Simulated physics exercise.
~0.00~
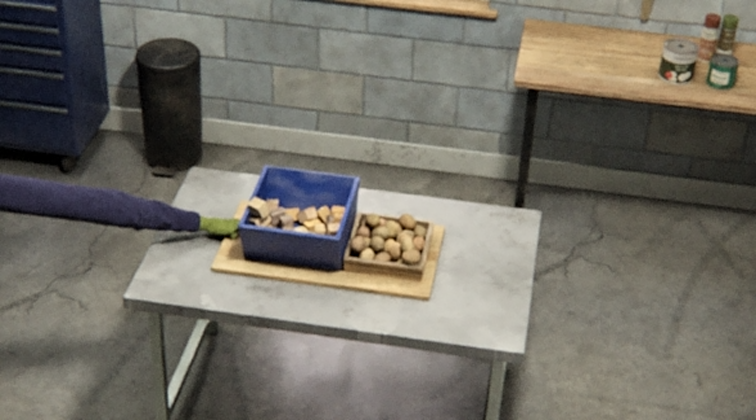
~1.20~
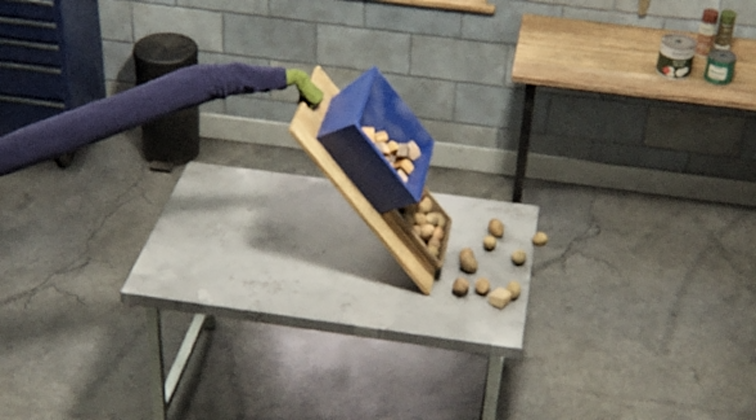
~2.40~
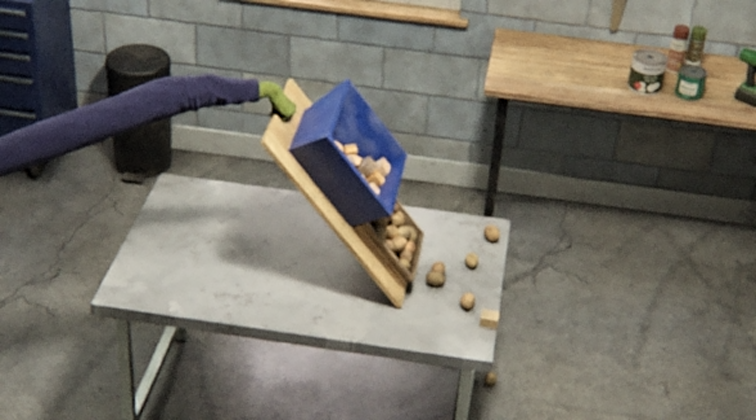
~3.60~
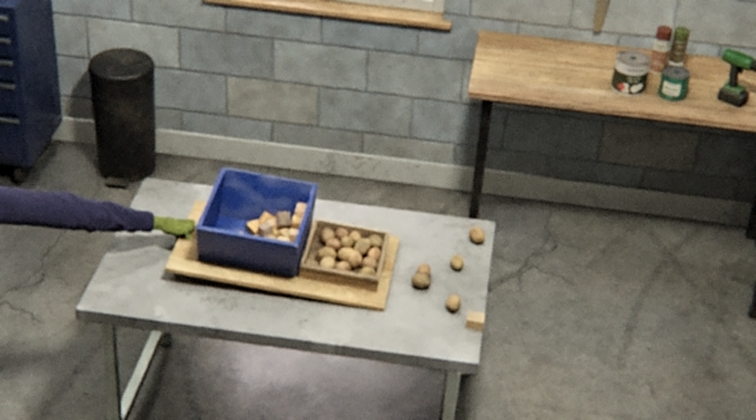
A gloved arm tips a board of boxes right, spilling some pieces, then lowers it flat.
